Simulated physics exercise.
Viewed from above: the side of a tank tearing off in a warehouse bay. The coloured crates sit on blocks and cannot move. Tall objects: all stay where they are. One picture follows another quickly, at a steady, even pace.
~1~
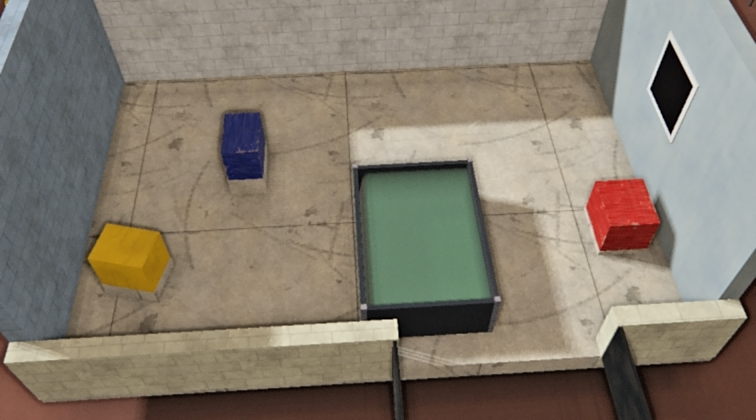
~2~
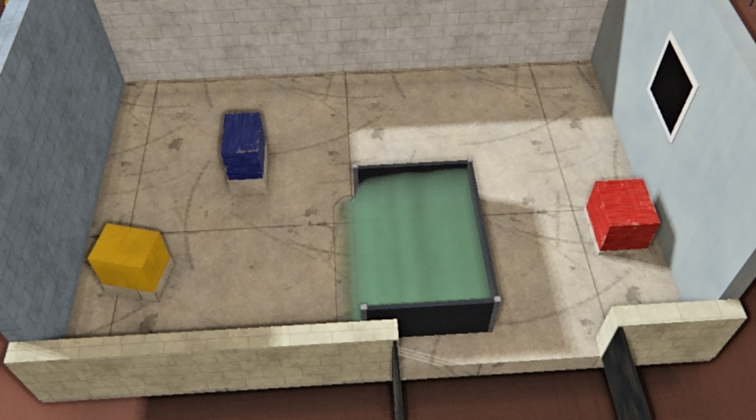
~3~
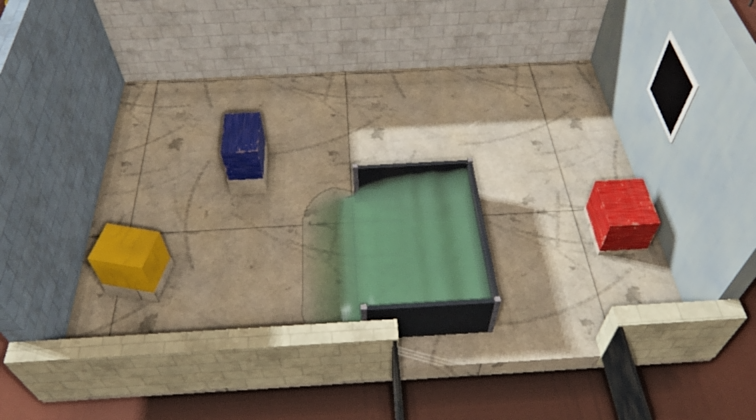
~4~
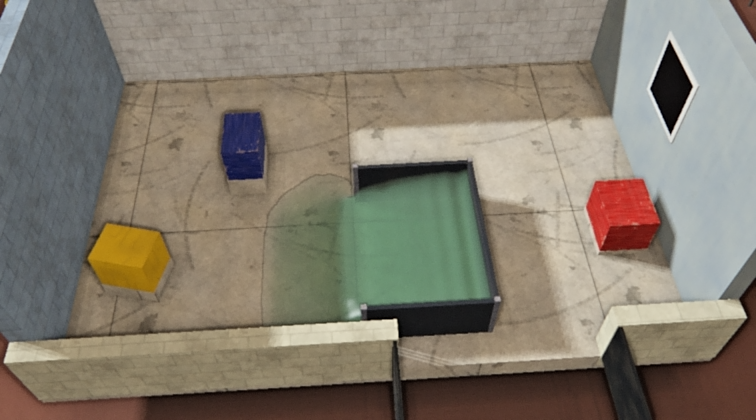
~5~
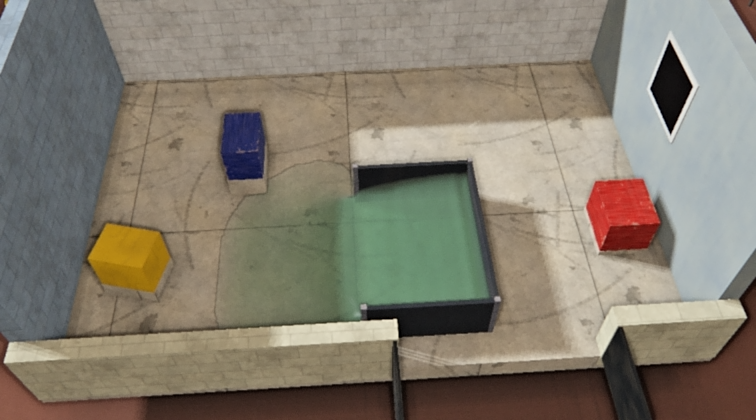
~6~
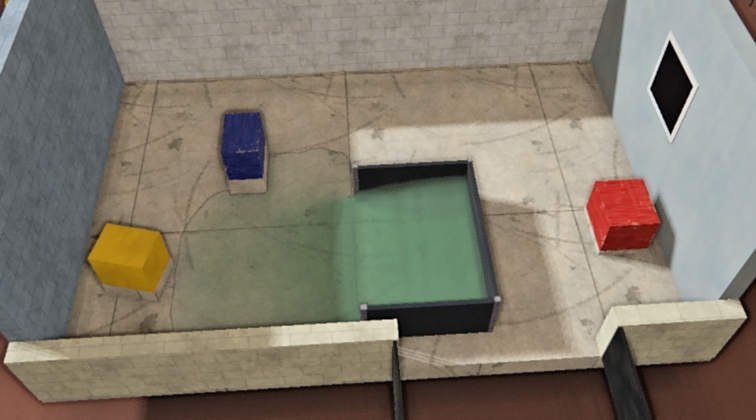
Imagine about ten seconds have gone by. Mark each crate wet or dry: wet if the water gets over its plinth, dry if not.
Red crate wet, yellow crate wet, blue crate dry.
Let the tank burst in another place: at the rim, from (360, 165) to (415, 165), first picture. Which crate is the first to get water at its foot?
The one in blue.
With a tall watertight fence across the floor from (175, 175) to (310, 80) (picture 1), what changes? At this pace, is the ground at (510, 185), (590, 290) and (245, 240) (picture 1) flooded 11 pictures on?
As listed: No water, not flooded, covered.
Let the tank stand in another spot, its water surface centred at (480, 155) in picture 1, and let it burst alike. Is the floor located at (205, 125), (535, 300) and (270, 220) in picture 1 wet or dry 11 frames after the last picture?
As listed: Covered, free of water, flooded.
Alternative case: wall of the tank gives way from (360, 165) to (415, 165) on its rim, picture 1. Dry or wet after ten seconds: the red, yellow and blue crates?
Crate by crate: Red - hit; yellow - left alone; blue - left alone.
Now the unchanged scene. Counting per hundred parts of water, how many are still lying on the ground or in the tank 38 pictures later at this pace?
My reading is around 100 percent.
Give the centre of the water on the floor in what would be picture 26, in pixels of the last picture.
Centre of the water: Near (214, 229).
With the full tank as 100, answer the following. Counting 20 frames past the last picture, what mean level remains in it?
About 12 per cent.
A moment on, water covers 30 % of the floor; the red crate not reached, the yellow crate water round its plinth, the blue crate water round its plinth.
Next, water covers 40 % of the floor; the red crate not reached, the yellow crate water round its plinth, the blue crate water round its plinth.
Then, water covers 50 % of the floor; the red crate not reached, the yellow crate water round its plinth, the blue crate water round its plinth.
Later, water covers 75 % of the floor; the red crate not reached, the yellow crate water round its plinth, the blue crate water round its plinth.
In the end, water covers 90 % of the floor; the red crate was topped, the yellow crate was topped, the blue crate stayed above the water.
